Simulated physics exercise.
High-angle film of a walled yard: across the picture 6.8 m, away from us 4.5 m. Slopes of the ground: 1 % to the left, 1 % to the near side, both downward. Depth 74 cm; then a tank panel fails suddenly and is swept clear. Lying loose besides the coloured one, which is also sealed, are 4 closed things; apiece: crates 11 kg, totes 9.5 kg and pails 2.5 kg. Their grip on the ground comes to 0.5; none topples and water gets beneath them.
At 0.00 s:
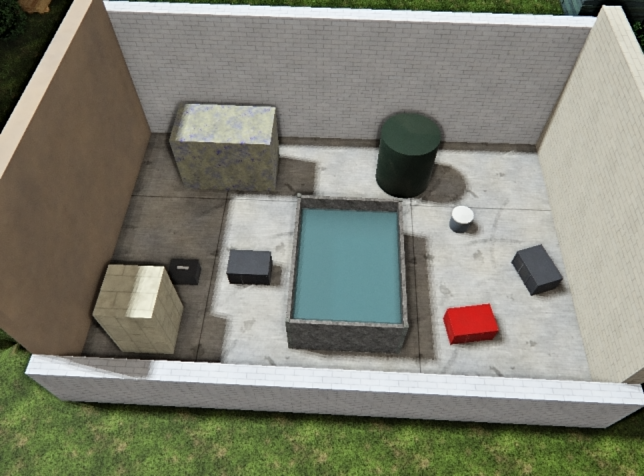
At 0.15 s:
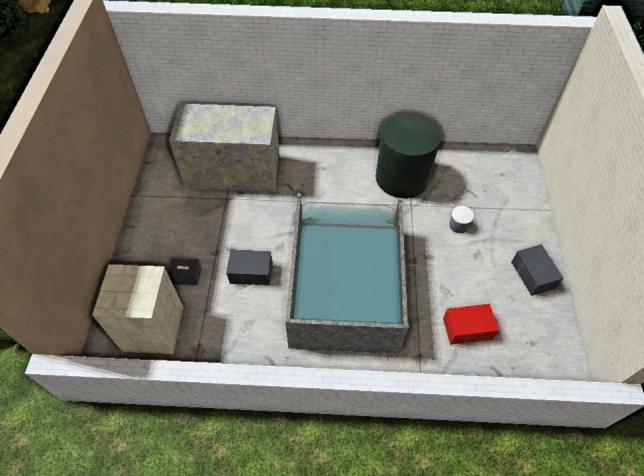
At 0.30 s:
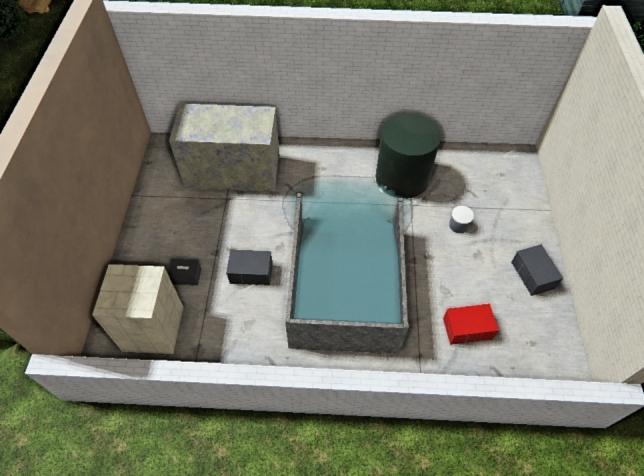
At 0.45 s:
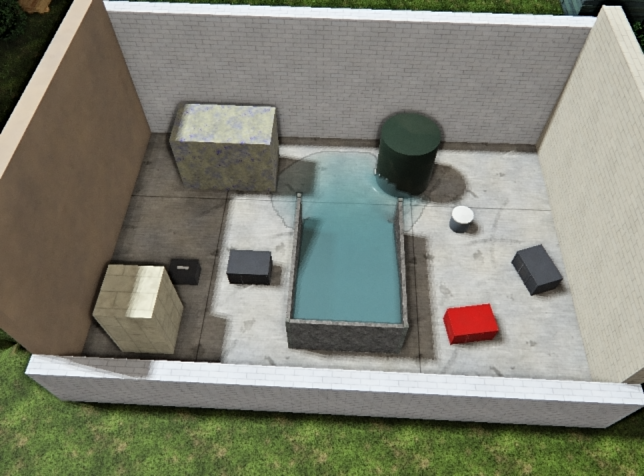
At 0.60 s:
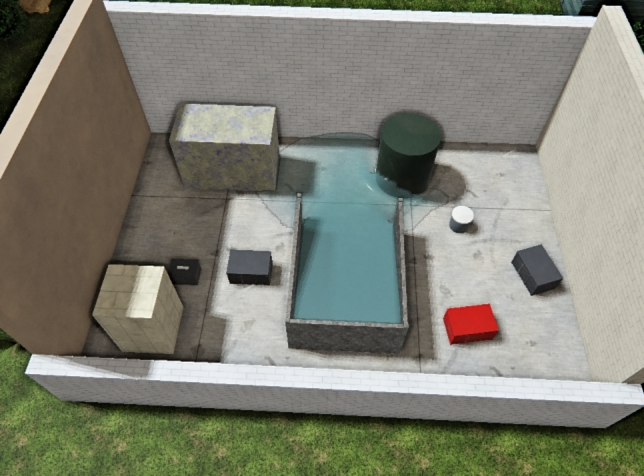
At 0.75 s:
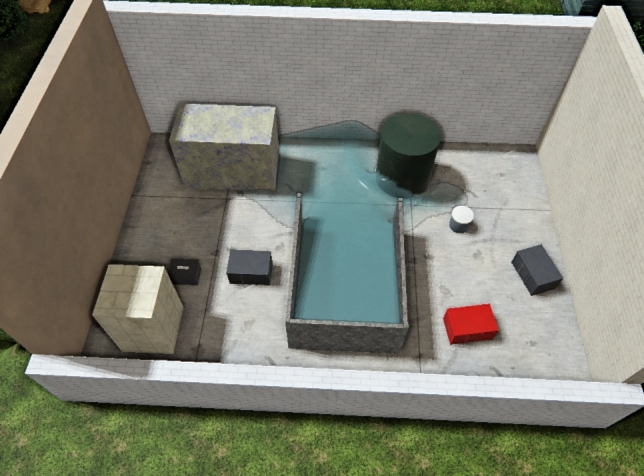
At the start, a stone-walled tank full of water stands in a walled yard among large blocks, a dark green cylinder, and smaller boxes. Its far side opens and water pours out, fanning across the paving around the cylinder and toward the back wall, while the red crate and other loose objects stay still.
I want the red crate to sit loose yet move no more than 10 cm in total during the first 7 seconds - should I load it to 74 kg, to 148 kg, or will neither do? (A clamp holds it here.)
74 kg will do.
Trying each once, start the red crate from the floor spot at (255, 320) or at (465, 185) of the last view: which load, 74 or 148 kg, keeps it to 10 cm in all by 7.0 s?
Order kept: Light pick works, light pick works.
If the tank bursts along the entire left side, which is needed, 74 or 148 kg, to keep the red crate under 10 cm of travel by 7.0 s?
Then even the small mass works.
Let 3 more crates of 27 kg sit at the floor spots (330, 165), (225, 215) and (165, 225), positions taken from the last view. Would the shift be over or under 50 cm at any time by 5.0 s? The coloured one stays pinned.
First one went beyond, second stayed within, third went beyond.
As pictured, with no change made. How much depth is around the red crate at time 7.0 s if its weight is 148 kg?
Close to 9 cm deep.
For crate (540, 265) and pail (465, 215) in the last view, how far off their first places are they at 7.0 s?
200 cm, 250 cm.
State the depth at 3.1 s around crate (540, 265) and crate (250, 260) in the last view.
Around 5 cm and 1 cm.
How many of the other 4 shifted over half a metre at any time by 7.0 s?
My count gives 4.
After 1.4 s the red crate would be 0 cm from its start with 74 kg and 0 cm from its start with 148 kg; 0 cm of water round it then.
After 3.1 s the red crate would be 0 cm from its start with 74 kg and 0 cm from its start with 148 kg; 1 cm of water round it then.
After 4.9 s the red crate would be 0 cm from its start with 74 kg and 0 cm from its start with 148 kg; 6 cm of water round it then.
After 7.0 s the red crate would be 0 cm from its start with 74 kg and 0 cm from its start with 148 kg; 9 cm of water round it then.
